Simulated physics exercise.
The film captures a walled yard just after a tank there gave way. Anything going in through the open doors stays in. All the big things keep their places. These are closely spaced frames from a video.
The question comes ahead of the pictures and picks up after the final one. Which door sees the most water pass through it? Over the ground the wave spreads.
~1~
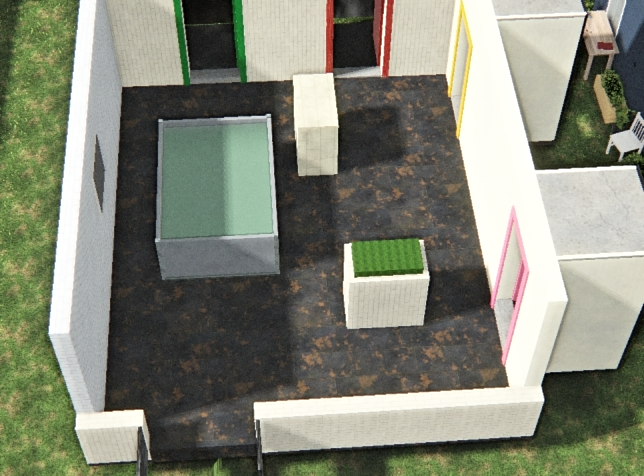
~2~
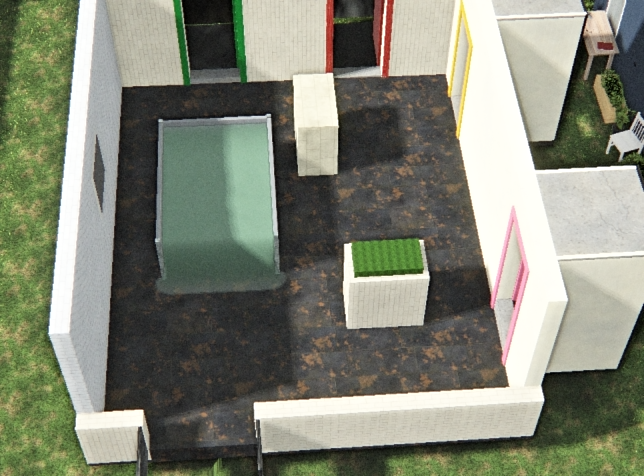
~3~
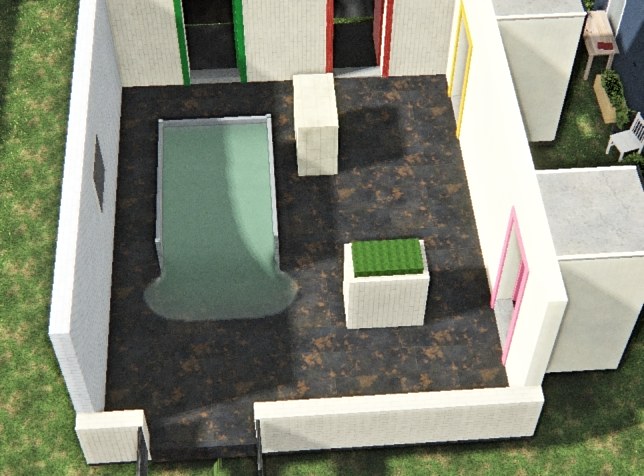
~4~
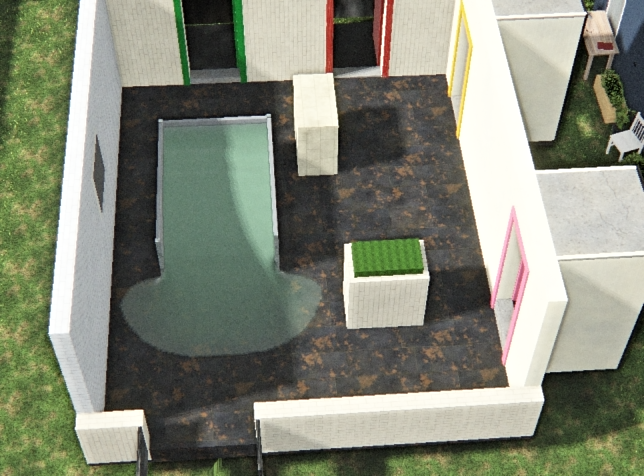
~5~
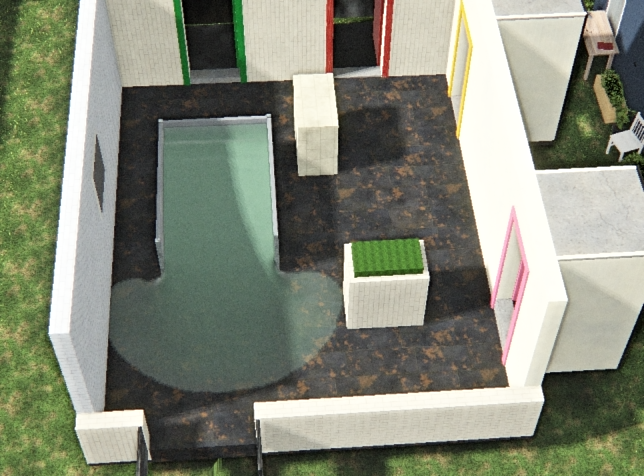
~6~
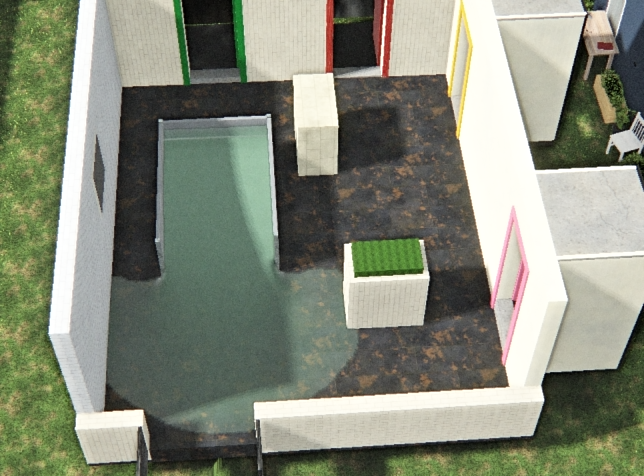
The red door sees the most.
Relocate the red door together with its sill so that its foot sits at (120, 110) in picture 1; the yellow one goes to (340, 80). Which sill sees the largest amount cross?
That would be the one in yellow.
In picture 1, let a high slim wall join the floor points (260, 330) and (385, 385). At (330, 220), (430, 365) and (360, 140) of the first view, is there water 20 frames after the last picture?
Spot by spot, my read is reached by the flood, then reached by the flood, then still bare.
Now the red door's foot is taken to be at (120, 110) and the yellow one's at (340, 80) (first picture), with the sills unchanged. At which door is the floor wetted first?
My answer is the pink door.
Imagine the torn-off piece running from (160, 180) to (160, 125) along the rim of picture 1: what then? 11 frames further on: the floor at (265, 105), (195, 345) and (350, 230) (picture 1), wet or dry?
The first spot is soaked through, the second is soaked through, the third is left untouched.
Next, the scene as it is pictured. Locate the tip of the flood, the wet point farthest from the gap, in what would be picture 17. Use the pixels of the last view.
Pixel estimate: (510, 414).
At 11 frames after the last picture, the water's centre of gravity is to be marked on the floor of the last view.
Roughly (241, 305).
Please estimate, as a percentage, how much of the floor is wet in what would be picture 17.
Around 35 in a hundred.
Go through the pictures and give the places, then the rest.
The open tank at (216, 179) is whole and still, in the first frame.
The front is at (159, 282), out from the gap at (220, 260), in the second frame.
The front is at (151, 301), out from the gap at (220, 263), in the third frame.
Water pours out at (220, 265) and has run to (138, 328), in the fourth frame.
Water pours out at (220, 265) and has run to (194, 387), in the fifth frame.
Water pours out at (220, 266) and has run to a hidden place, in the sixth frame.
A moment on, water covers 30 % of the floor; green door not reached, red door not reached, yellow door not reached, pink door not reached.
Next, water covers 35 % of the floor; green door not reached, red door not reached, yellow door not reached, pink door not reached.
Then, water covers 45 % of the floor; green door not reached, red door not reached, yellow door not reached, pink door wet at the sill, nothing in.
Later, water covers 80 % of the floor; green door not reached, red door a trickle in, yellow door wet at the sill, nothing in, pink door wet at the sill, nothing in.
In the end, water covers 95 % of the floor; green door wet at the sill, nothing in, red door a lot in, yellow door some in, pink door wet at the sill, nothing in; the red door has let in the most.
